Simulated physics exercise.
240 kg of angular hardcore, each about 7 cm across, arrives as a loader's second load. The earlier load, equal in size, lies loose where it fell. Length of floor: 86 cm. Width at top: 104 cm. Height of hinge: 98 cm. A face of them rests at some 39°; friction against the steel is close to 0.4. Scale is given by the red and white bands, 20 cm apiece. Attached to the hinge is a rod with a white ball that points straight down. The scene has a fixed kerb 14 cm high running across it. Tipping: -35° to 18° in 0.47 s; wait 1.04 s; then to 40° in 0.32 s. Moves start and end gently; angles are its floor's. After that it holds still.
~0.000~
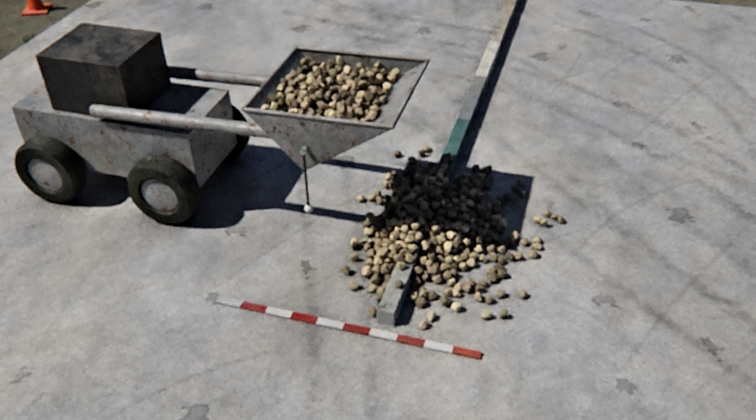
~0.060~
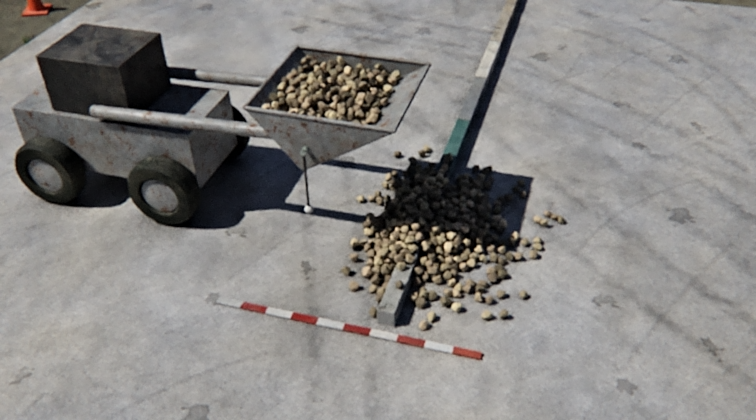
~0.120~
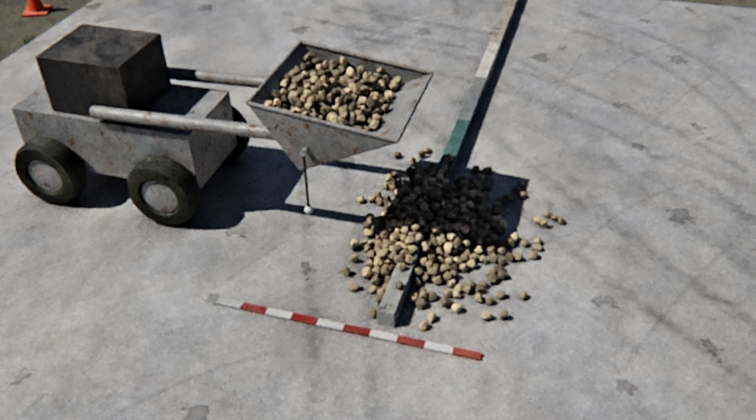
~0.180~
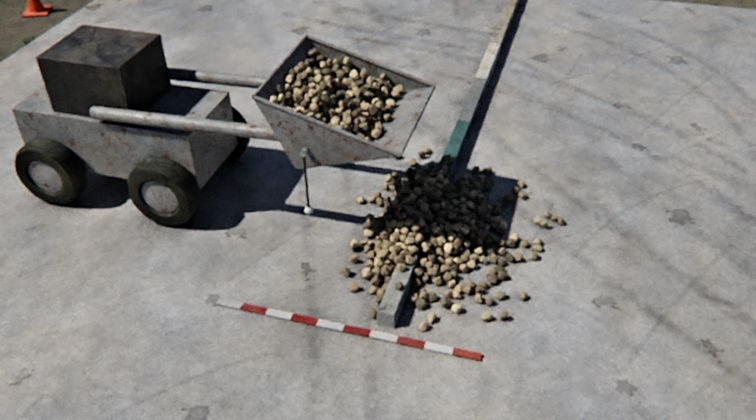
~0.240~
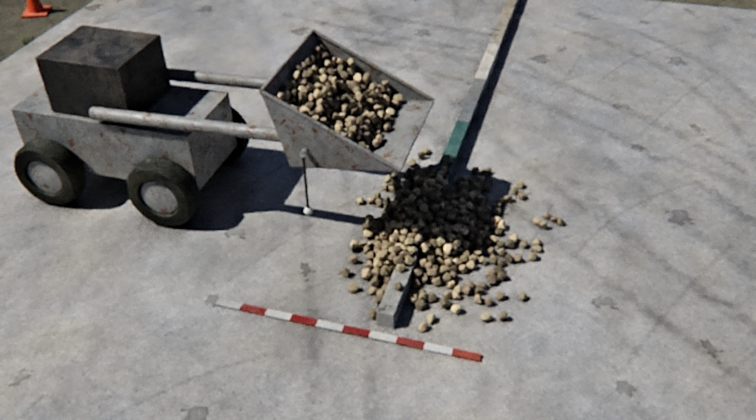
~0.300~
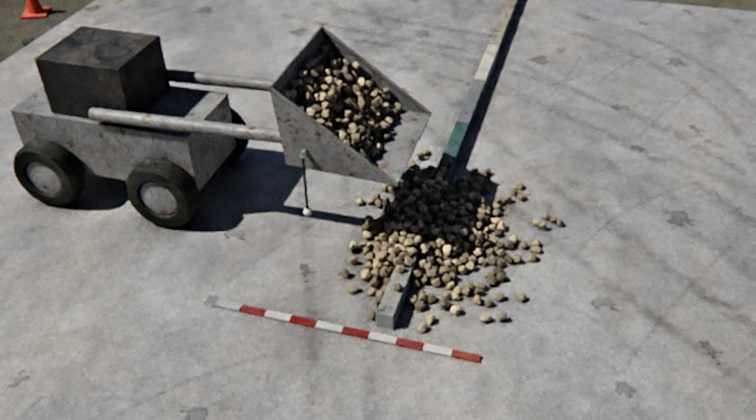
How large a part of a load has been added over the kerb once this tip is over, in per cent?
Around 24 per cent is added.
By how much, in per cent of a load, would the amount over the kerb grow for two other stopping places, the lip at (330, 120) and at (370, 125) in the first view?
The first would add some 0 per cent and the second some 5 per cent.
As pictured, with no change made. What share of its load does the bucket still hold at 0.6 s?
Roughly 100 per cent of its load.
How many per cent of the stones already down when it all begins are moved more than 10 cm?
Near 5 per cent, I reckon.
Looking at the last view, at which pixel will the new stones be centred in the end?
(401, 209).
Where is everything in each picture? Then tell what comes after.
In the first picture, the bucket is at -35°, its lip at (393, 127); the top of the load is at (329, 79). The earlier load is highest near (412, 205), 26 cm above ground level, 51 % on this side of the kerb, 49 % over the kerb.
In the second picture, the bucket is at -33°, its lip at (395, 131); the top of the load is at (321, 80); the stones move at 0.2 m/s on average.
In the third picture, lip at (398, 141), floor tilted -26°, highest stones at (302, 71); the stones move at 0.4 m/s on average.
In the fourth picture, the bucket is at -18°, its lip at (401, 156); the top of the load is at (304, 67); the stones move at 0.5 m/s on average.
In the fifth picture, the bucket is at -8°, its lip at (400, 171); the top of the load is at (310, 61); the stones move at 0.6 m/s on average.
In the sixth picture, lip at (397, 185), floor tilted 2°, highest stones at (317, 60); the stones move at 0.6 m/s on average.
After 0.4 s the floor is at 15°; in per cent of one load, 100 in the bucket, 51 on this side of the kerb, 49 over the kerb; the foremost stones are at (542, 240).
After 0.6 s the floor is at 18°; in per cent of one load, 100 in the bucket, 51 on this side of the kerb, 49 over the kerb; the foremost stones are at (542, 240).
After 2.3 s the floor is at 40°; in per cent of one load, 22 in the bucket, 108 on this side of the kerb, 70 over the kerb; the foremost stones are at (546, 227).
After 4.8 s the floor is at 40°; in per cent of one load, 1 in the bucket, 126 on this side of the kerb, 73 over the kerb; the foremost stones are at (546, 227). Net gain over the kerb, 24.
